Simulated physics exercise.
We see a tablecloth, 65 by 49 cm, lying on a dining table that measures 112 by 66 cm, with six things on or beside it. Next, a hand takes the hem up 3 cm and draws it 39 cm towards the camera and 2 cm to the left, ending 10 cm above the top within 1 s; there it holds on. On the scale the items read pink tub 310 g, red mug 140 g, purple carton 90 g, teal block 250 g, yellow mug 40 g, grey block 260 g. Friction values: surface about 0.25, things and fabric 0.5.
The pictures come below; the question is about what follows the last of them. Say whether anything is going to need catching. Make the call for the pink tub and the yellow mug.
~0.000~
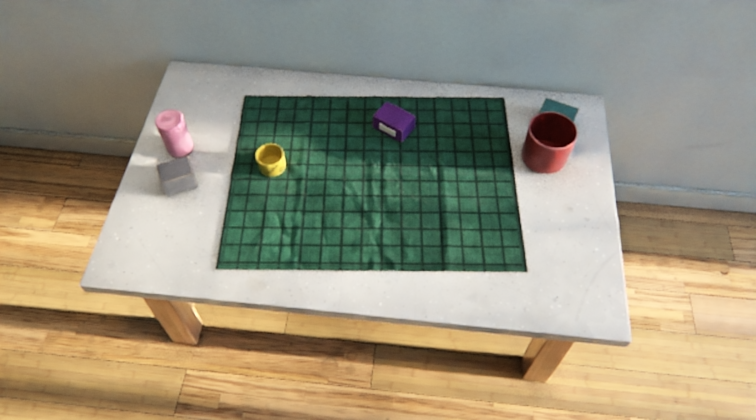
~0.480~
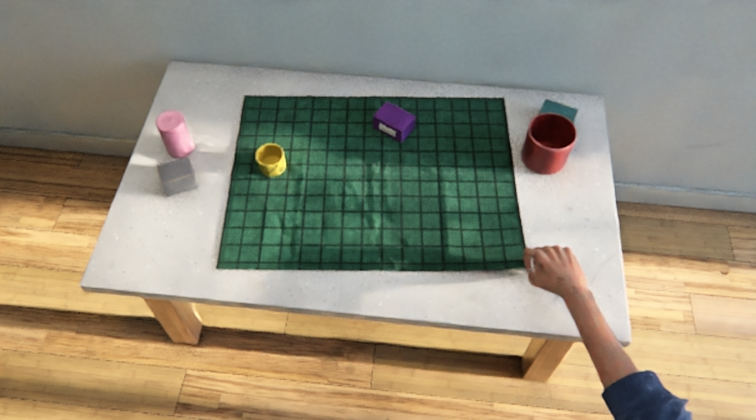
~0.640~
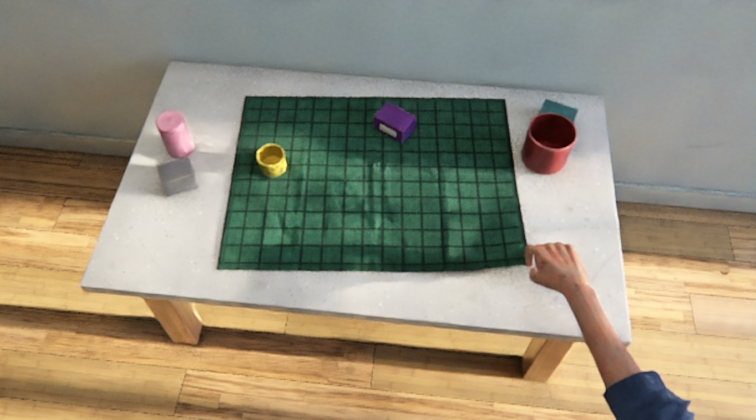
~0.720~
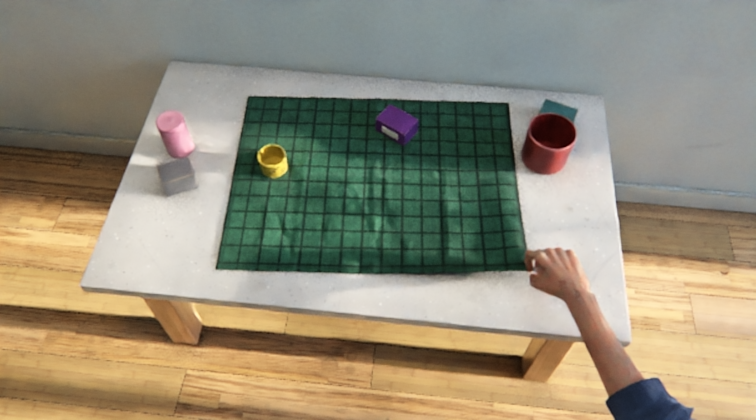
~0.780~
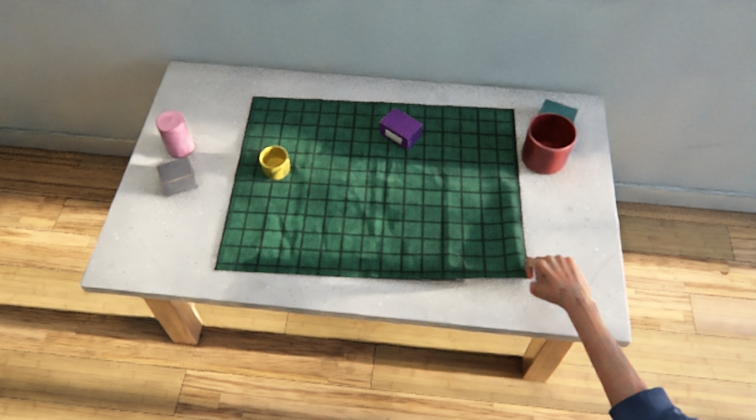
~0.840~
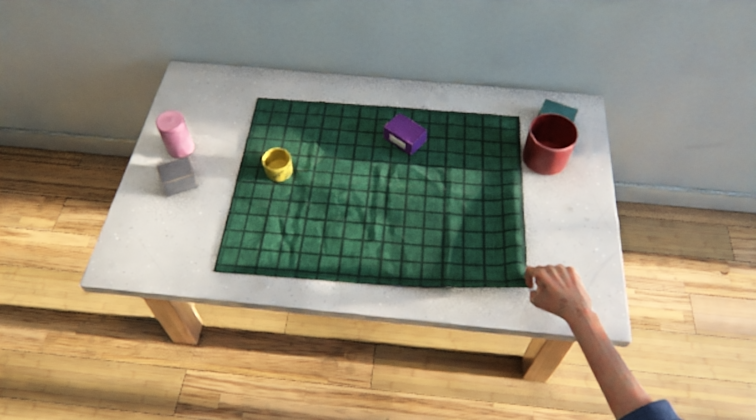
In order: The pink tub won't leave; the yellow mug won't leave.
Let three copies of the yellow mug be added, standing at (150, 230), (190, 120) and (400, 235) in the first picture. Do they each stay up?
Going through the three spots as listed: Holds its spot, holds its spot and ends up off the top.
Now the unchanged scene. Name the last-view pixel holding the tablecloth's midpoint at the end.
Around (424, 315).
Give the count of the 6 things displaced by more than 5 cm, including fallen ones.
I make it 2.
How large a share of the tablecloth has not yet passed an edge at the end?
I'd estimate close to 55 per cent.
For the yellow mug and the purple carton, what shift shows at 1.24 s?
The yellow mug is 15 cm out, the purple carton 25 cm.
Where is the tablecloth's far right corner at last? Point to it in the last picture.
In the final picture you'd find it somewhere near (584, 253).
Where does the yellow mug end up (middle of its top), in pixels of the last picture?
(321, 259).
By 1.0 s, 95 % of the tablecloth is still over the top; yellow mug 8 cm off its start, purple carton 14 cm off its start, red mug 1 cm off its start.
By 1.2 s, 80 % of the tablecloth is still over the top; yellow mug 16 cm off its start, purple carton 25 cm off its start, red mug 3 cm off its start.
By 1.4 s, 65 % of the tablecloth is still over the top; yellow mug 23 cm off its start at (312, 231), purple carton 34 cm off its start at (460, 230), red mug 3 cm off its start at (566, 136).
By 1.6 s, 55 % of the tablecloth is still over the top; yellow mug 28 cm off its start, purple carton 40 cm off its start, red mug 3 cm off its start.
By 3.2 s, 55 % of the tablecloth is still over the top; yellow mug 30 cm off its start at (321, 259), pink tub 0 cm off its start at (170, 120), purple carton 40 cm off its start at (472, 253), red mug 3 cm off its start at (566, 136).
